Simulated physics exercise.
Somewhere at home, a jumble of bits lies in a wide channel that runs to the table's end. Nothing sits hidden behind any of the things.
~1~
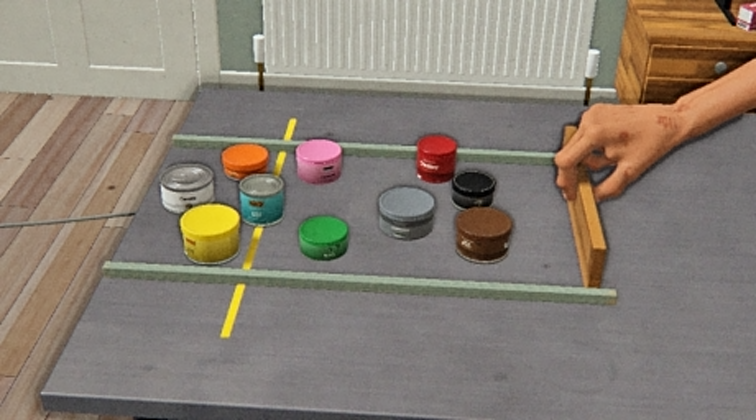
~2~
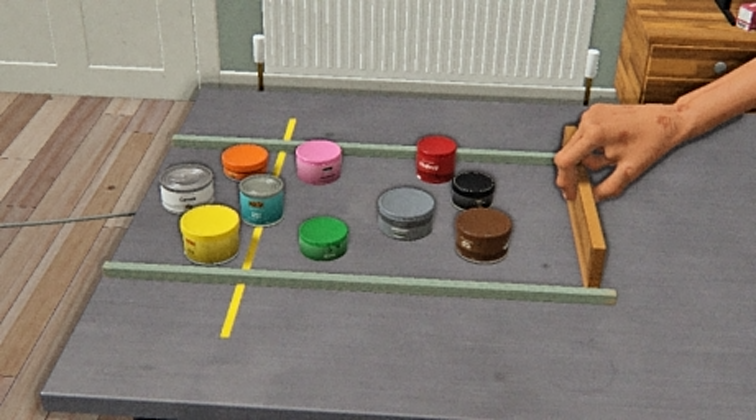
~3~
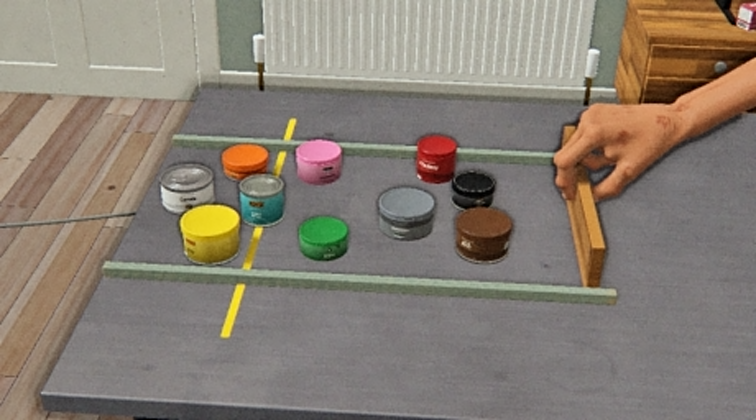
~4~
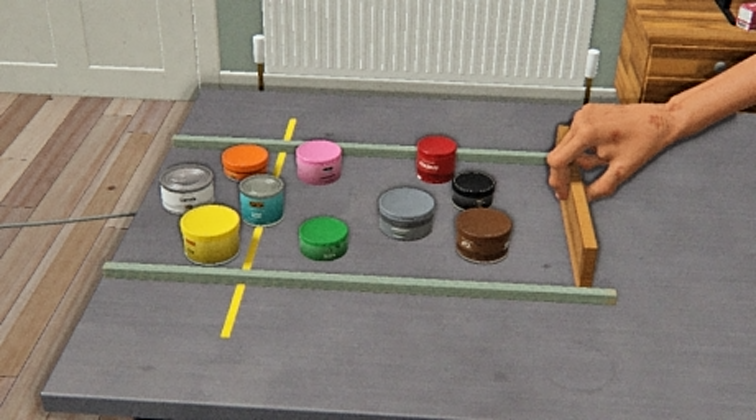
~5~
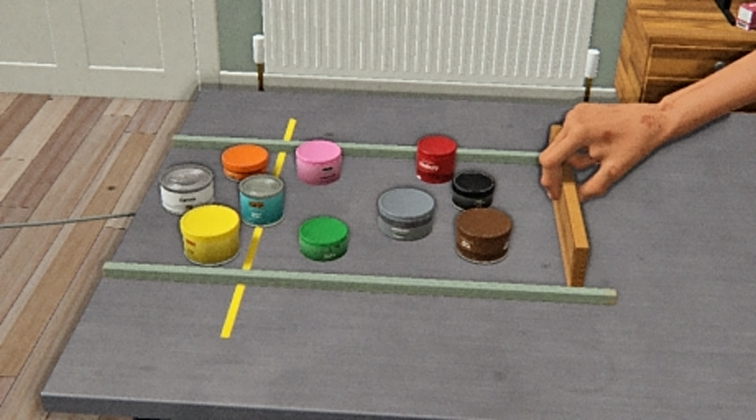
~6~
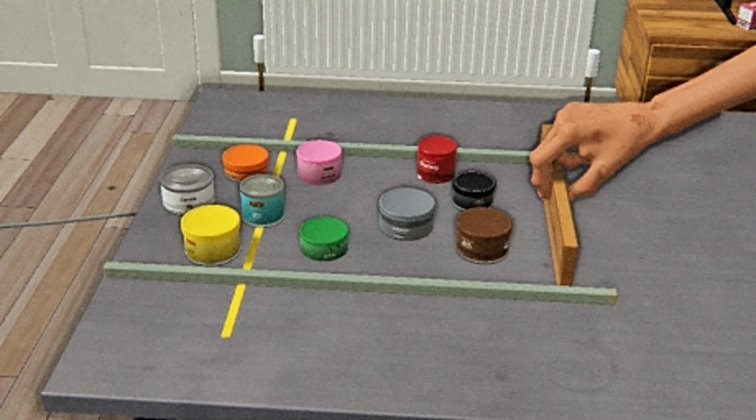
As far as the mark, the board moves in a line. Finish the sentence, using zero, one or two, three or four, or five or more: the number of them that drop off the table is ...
The number that drop off the table is zero.
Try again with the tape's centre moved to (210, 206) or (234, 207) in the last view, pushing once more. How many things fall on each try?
Down on the floor: 3 and 2.
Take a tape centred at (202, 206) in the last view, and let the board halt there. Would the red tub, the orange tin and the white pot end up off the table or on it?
The red tub? It is safe. The orange tin? It does not stay. The white pot? It does not stay.
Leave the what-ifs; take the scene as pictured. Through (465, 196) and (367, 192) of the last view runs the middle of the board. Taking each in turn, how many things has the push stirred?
Counts: 3, 6.
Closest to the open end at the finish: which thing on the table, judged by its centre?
It's the yellow tin that is foremost.
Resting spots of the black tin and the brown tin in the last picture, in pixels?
Answer: First (252, 175), after that (229, 225).
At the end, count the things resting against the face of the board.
Tally at the end: 4.
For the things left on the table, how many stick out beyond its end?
It's 2.
Soon after, none off yet; white pot at rest near (188, 190); yellow tin at rest near (212, 236); orange tin at rest near (246, 164).
Then, none off yet; white pot at rest near (188, 190); yellow tin moved a little near (177, 238); orange tin moved a little near (224, 163).
At rest, the number that fall off is zero.
